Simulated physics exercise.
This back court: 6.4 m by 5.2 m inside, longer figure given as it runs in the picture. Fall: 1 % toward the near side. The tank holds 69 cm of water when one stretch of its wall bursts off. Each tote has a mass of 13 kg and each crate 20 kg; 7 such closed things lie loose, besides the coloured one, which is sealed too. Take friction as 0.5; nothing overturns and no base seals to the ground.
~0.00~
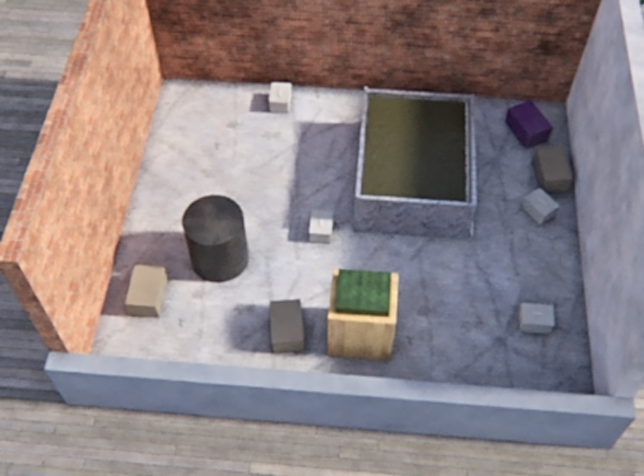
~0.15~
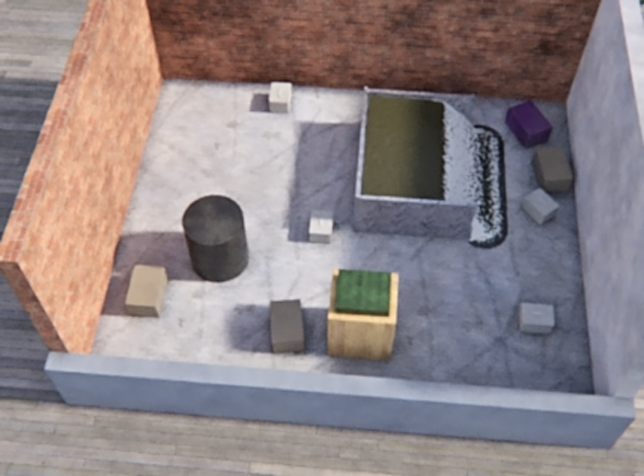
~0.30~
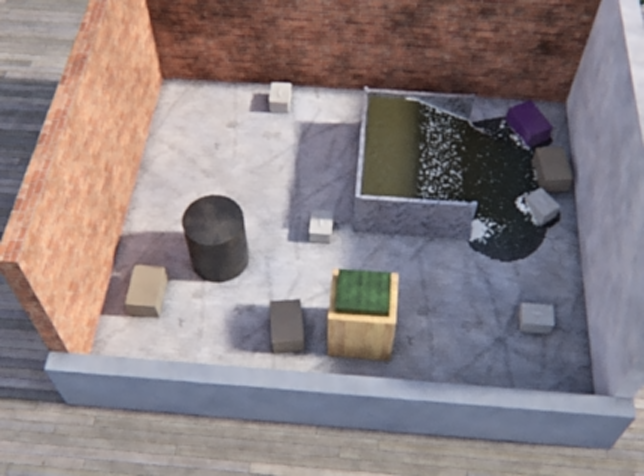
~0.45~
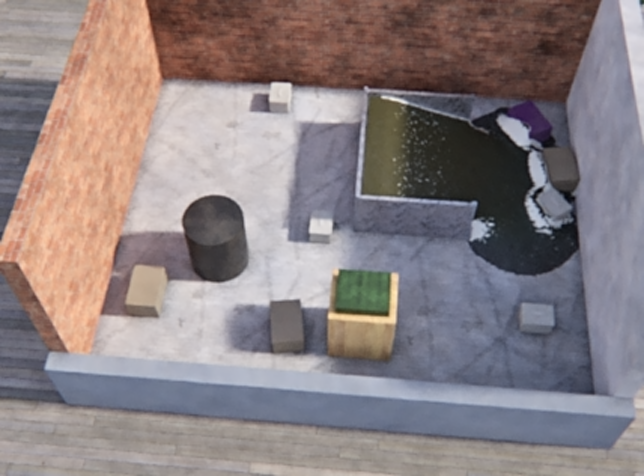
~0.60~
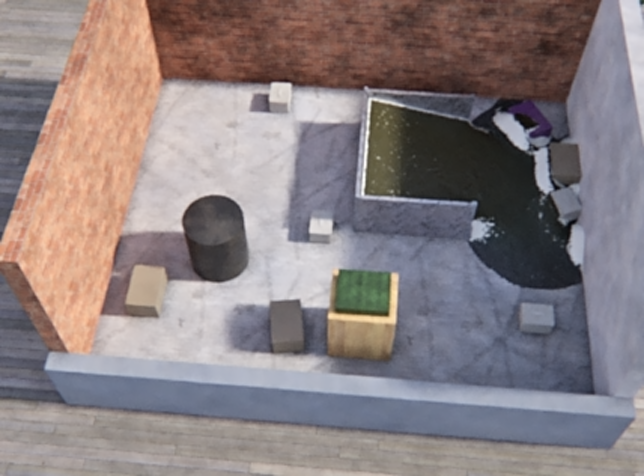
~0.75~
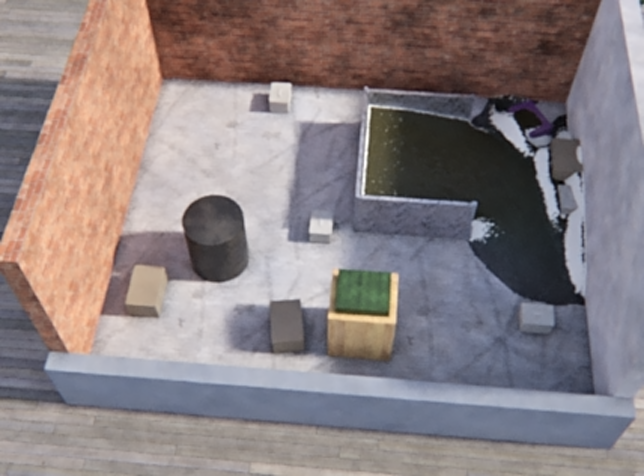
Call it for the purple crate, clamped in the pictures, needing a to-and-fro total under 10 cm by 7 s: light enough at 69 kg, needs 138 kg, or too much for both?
Needs 138 kg.
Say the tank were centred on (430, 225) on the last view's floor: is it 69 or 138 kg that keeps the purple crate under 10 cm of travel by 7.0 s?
Then, in short, only the heavier one works.
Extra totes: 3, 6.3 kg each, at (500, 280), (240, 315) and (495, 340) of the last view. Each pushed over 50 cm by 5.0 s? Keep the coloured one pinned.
One after another they come out beyond the mark, within the mark, beyond the mark.
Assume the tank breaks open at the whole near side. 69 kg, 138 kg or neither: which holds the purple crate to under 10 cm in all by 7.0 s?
Under that change, the lighter pick does it.
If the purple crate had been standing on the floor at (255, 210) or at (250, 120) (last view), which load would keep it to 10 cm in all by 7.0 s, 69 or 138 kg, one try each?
One by one: Lighter mass suffices; lighter mass suffices.
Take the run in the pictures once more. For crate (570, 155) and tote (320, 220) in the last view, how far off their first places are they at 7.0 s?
50 cm and 0 cm.
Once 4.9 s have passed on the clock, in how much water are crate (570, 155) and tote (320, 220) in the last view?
I'd put it at 8 cm and 2 cm respectively.
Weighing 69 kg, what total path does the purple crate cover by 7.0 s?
I'd say roughly 250 centimetres in all.
After 1.4 s the purple crate would be 36 cm from its start with 69 kg and 1 cm from its start with 138 kg; 19 cm of water round it then.
After 3.1 s the purple crate would be 168 cm from its start with 69 kg and 1 cm from its start with 138 kg; 16 cm of water round it then.
After 4.9 s the purple crate would be 189 cm from its start with 69 kg and 1 cm from its start with 138 kg; 7 cm of water round it then.
After 7.0 s the purple crate would be 189 cm from its start with 69 kg and 1 cm from its start with 138 kg; 7 cm of water round it then.
